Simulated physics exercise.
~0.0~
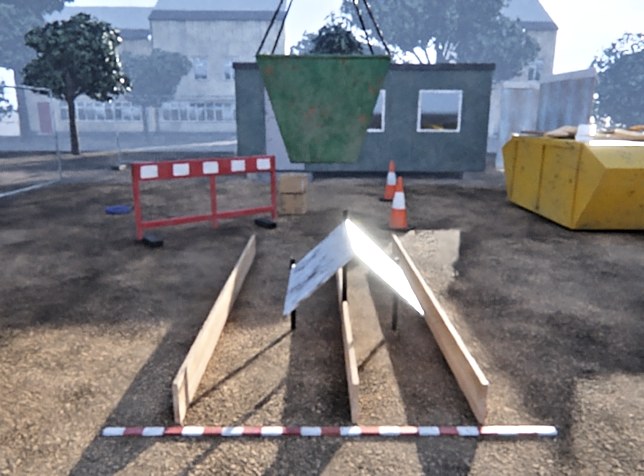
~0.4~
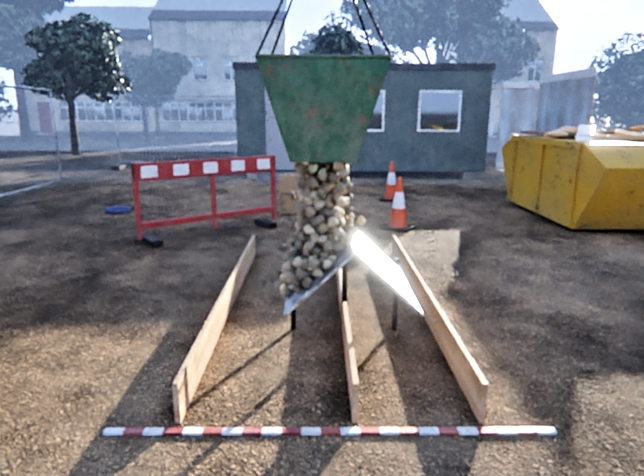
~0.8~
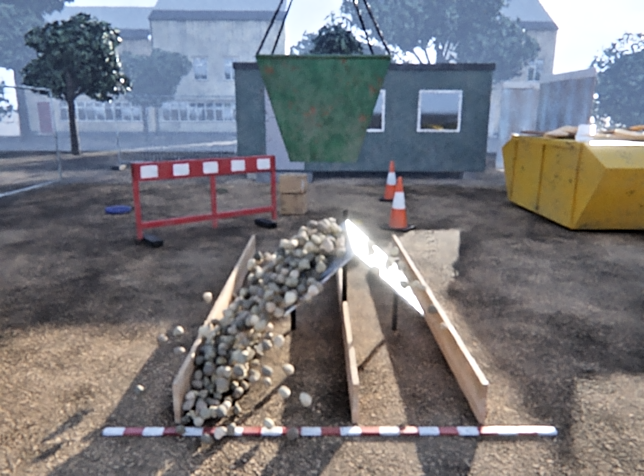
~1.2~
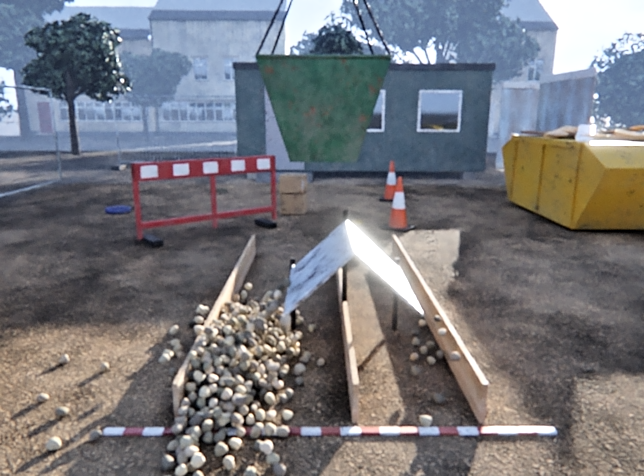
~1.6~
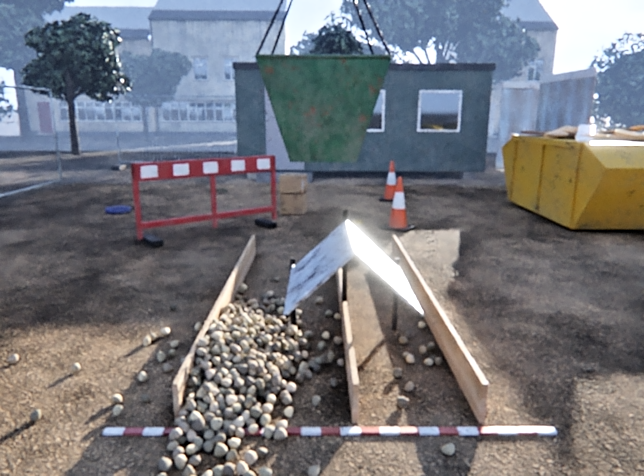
On a building site, stones drop from a green skip and settle mostly in the left bay.
